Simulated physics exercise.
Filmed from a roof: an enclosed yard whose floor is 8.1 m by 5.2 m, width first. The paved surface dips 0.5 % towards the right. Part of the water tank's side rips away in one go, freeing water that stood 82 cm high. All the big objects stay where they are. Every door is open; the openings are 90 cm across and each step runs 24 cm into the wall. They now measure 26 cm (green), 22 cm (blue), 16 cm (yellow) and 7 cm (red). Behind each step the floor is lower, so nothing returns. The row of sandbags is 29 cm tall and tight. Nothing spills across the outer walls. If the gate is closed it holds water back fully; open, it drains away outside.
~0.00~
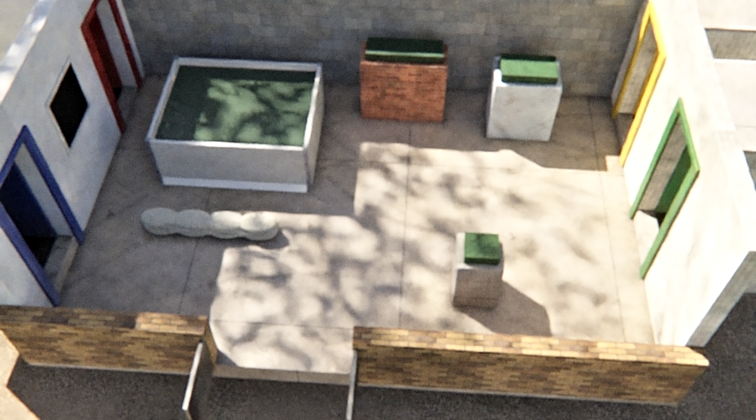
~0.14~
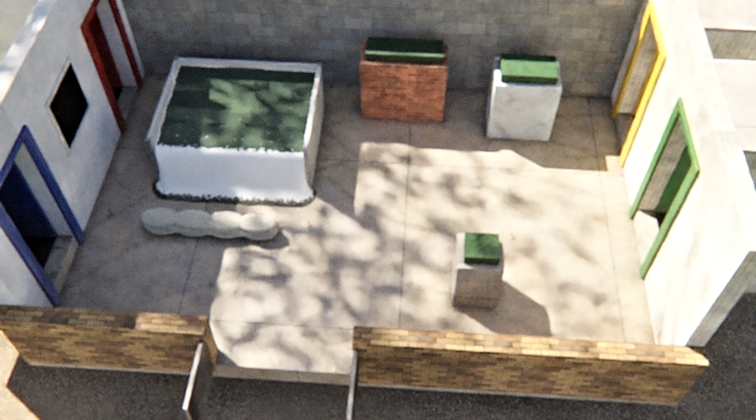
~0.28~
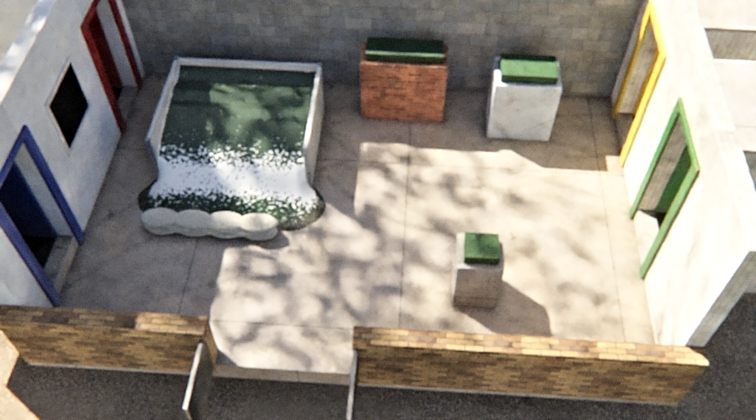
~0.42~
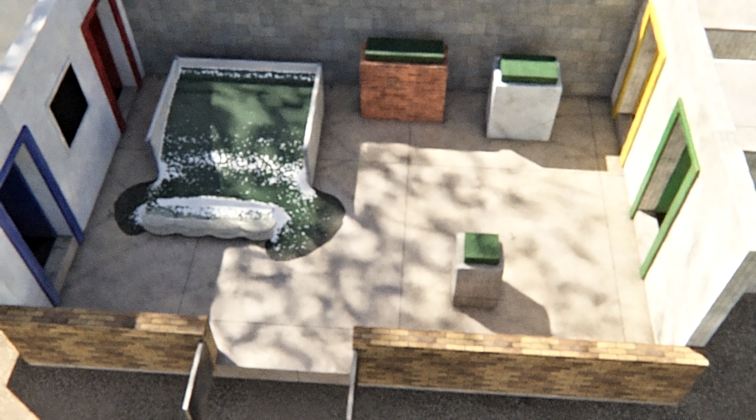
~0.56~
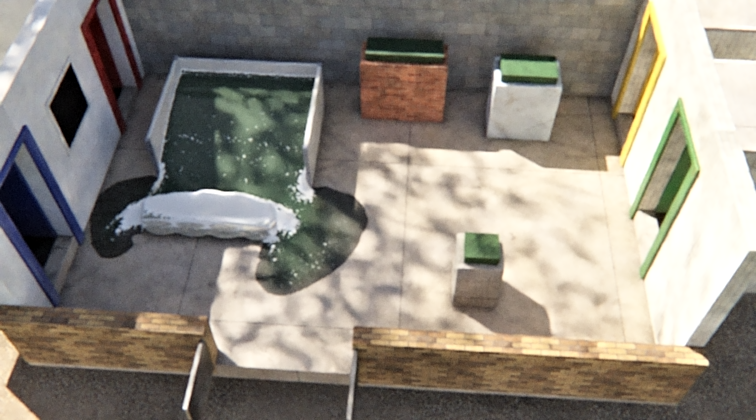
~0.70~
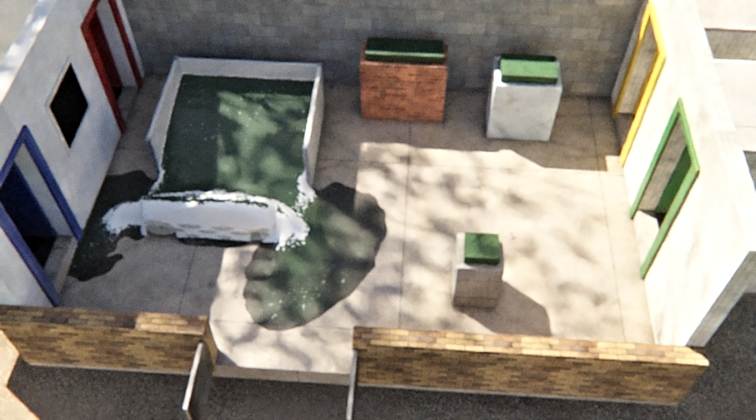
Dark green water bursts from the front of a white-walled tank and spreads across the paved yard.
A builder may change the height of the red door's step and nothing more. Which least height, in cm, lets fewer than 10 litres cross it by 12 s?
At least 7.5 cm or so.
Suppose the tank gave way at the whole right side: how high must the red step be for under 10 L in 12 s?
Then roughly 8.5 cm.
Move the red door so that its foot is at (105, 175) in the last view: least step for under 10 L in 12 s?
About 27 cm.
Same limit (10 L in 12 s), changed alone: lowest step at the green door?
About 12.0 cm at green.
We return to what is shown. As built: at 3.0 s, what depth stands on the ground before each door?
In cm: Green 7, blue 15, yellow 0, red 4.
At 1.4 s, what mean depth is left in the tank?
Roughly 34 cm on average.
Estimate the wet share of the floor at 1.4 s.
Near 40 per cent is wet.
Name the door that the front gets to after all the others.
Last comes the yellow one.
After 1.4 s water covers 40 % of the floor, deepest (52 cm) near (224, 216); it has not reached the red door.
After 3.0 s water covers 65 % of the floor, deepest (24 cm) near (45, 337); 4 cm at the red door, 0 litres in over its 7 cm step.
After 12.0 s water covers 95 % of the floor, deepest (14 cm) near (444, 101); 5 cm at the red door, 14 litres in over its 7 cm step.
At the red door as built, the water arrived by 1.8 s and peaked near 10 cm at 6.4 s.
With a step of 6.5 cm, 18 litres would have come in within the 12 s; with 8.5 cm, 5 litres. So under 10 litres takes about 7.5 cm.
